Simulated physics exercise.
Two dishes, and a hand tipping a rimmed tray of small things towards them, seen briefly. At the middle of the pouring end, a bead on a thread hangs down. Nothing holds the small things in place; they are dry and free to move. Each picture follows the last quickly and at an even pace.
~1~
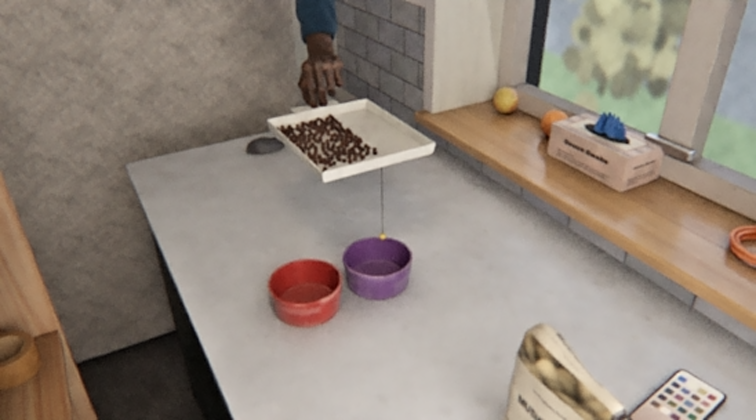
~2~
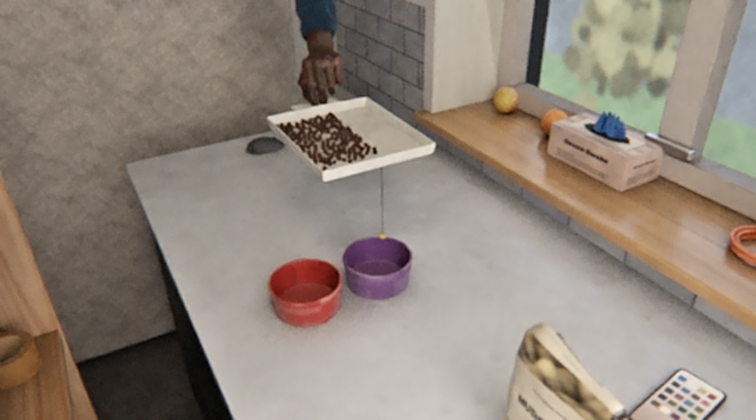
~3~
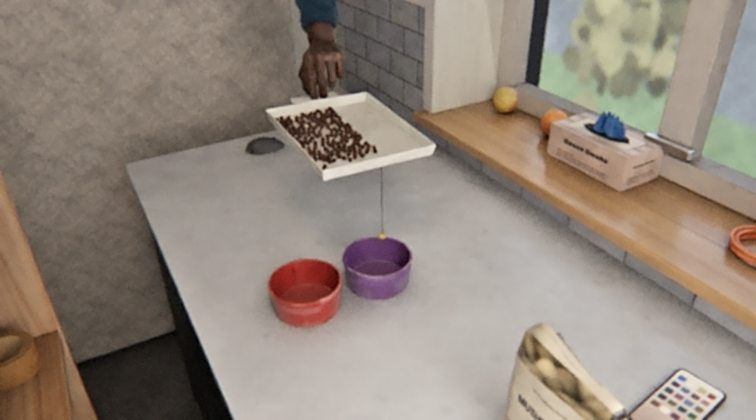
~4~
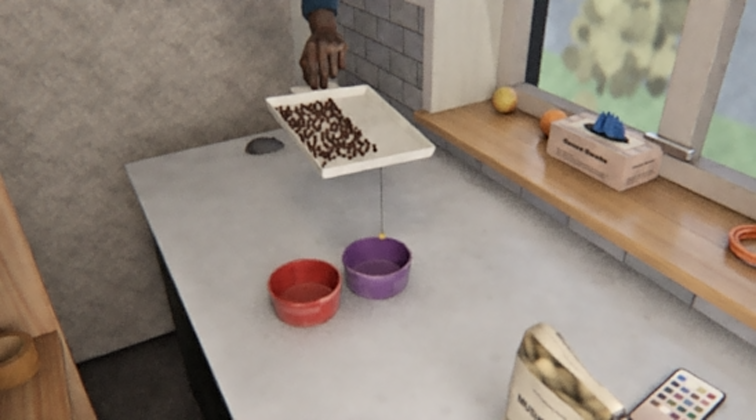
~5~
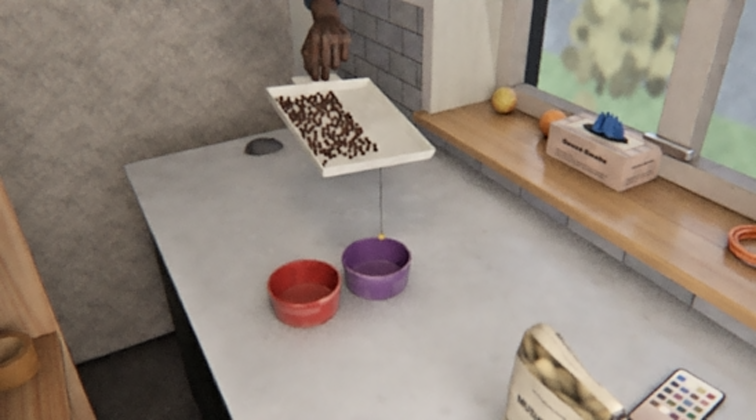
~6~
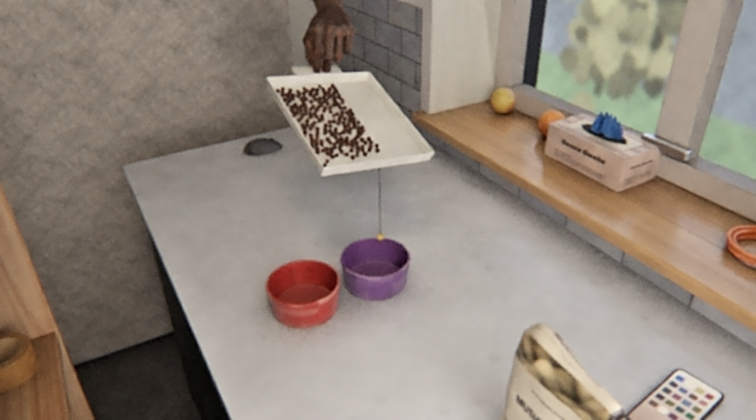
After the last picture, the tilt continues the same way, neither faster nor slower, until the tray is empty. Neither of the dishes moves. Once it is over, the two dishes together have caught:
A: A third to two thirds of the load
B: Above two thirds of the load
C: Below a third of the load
Below a third of the load.
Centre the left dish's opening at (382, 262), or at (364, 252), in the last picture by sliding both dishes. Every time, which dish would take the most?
Result 1: The right-hand one; result 2: The right-hand one.
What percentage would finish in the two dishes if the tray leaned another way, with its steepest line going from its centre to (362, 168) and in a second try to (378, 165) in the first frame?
For the first it's near 60 %, for the second near 50 %.
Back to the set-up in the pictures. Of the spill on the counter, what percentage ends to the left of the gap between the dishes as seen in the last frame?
It amounts to some 0 percent.
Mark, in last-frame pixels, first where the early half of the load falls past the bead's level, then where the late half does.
Around (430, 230) first; around (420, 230) second.
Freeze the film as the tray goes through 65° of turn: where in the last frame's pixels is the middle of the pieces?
In the last view, the load is centred near (406, 158).
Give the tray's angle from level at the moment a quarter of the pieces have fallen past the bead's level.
Roughly 85 degrees of turn.
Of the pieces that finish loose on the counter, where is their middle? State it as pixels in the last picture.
Estimate: Around (450, 262).
Just after the last frame, tray tipped steeply; the larger part on the tray; just a few outside both; about a tenth in the air.
A moment on, tray tipped past a quarter turn; roughly two thirds on the tray; just a few in the right dish; roughly a third outside both; about a tenth in the air.
Further on, tray tipped past a quarter turn; about a tenth in the right dish; almost all outside both.
When it is over, tray tipped past a quarter turn; not one in the left dish; about a tenth in the right dish; almost all outside both.
